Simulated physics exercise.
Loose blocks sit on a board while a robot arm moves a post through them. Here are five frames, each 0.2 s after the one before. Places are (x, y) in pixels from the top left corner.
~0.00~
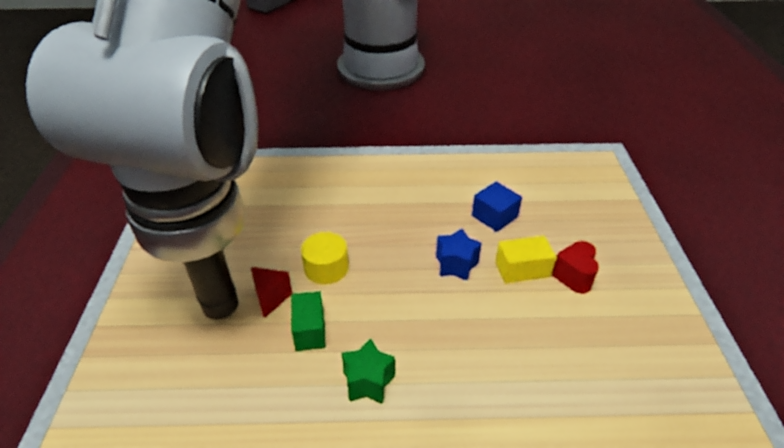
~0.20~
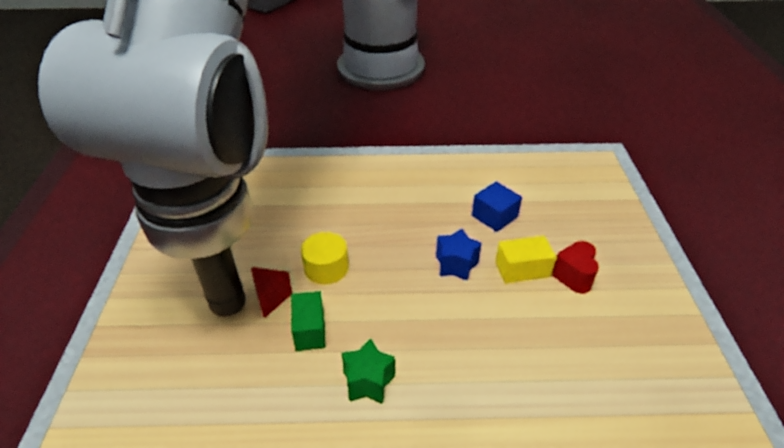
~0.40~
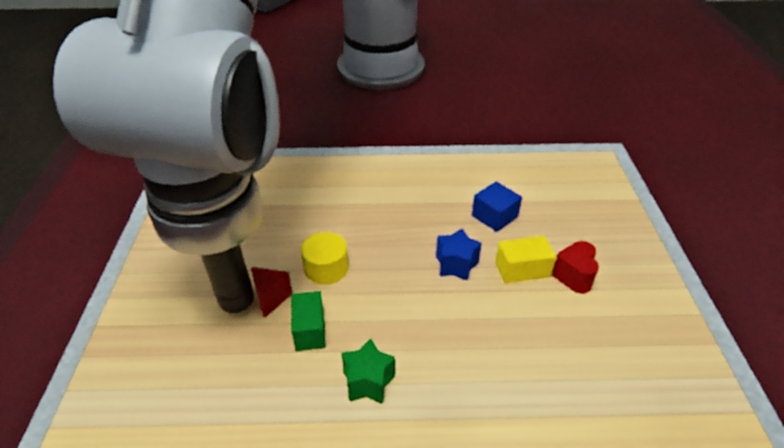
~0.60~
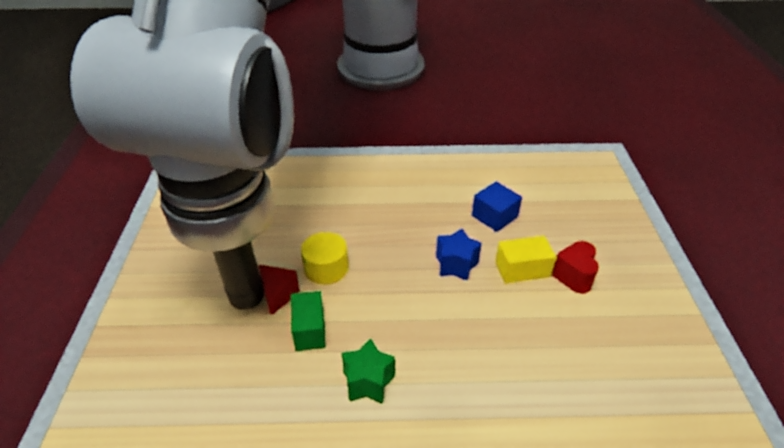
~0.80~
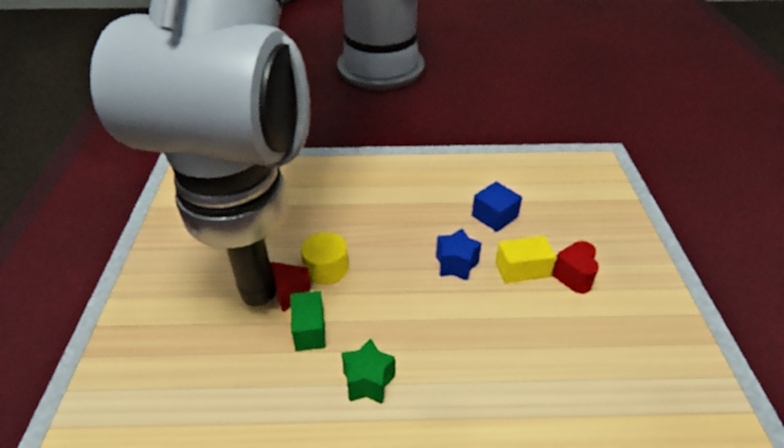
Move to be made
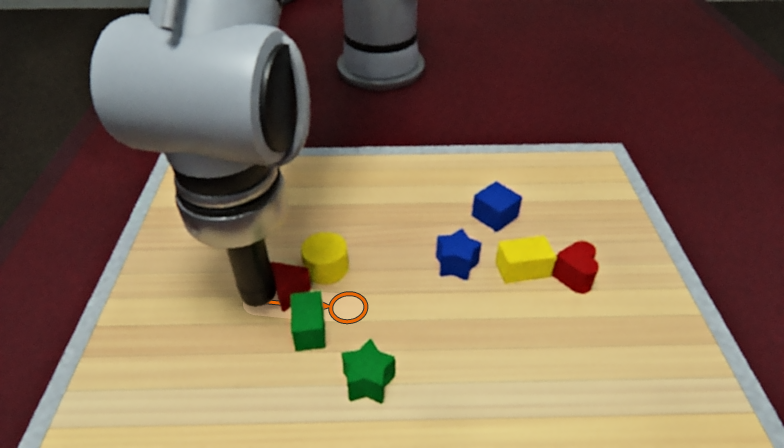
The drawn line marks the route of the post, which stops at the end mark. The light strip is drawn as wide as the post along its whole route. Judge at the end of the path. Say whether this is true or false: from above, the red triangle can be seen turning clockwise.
The statement is false.
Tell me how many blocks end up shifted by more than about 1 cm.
Once the path ends, two blocks will have shifted.
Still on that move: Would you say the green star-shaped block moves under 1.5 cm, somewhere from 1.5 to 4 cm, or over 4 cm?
Shift of under 1.5 cm.
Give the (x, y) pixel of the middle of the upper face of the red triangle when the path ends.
(358, 265)
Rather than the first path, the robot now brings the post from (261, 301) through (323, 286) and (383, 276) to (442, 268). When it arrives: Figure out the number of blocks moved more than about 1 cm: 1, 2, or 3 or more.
Count: Three or more.
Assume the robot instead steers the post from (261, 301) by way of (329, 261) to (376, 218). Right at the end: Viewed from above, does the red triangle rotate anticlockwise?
No, I don't think so.
The drawn path runs from (261, 301) directly to (348, 307).
What follows on the original path. Halfway along, post (304, 298); red triangle (329, 272), turned 20° anticlockwise; green rectangular block (317, 317), turned 25° clockwise.
At the end, post (348, 300); red triangle (358, 265), turned 50° anticlockwise; green rectangular block (329, 320), turned 75° clockwise; yellow circular block not moved; green star-shaped block not moved.
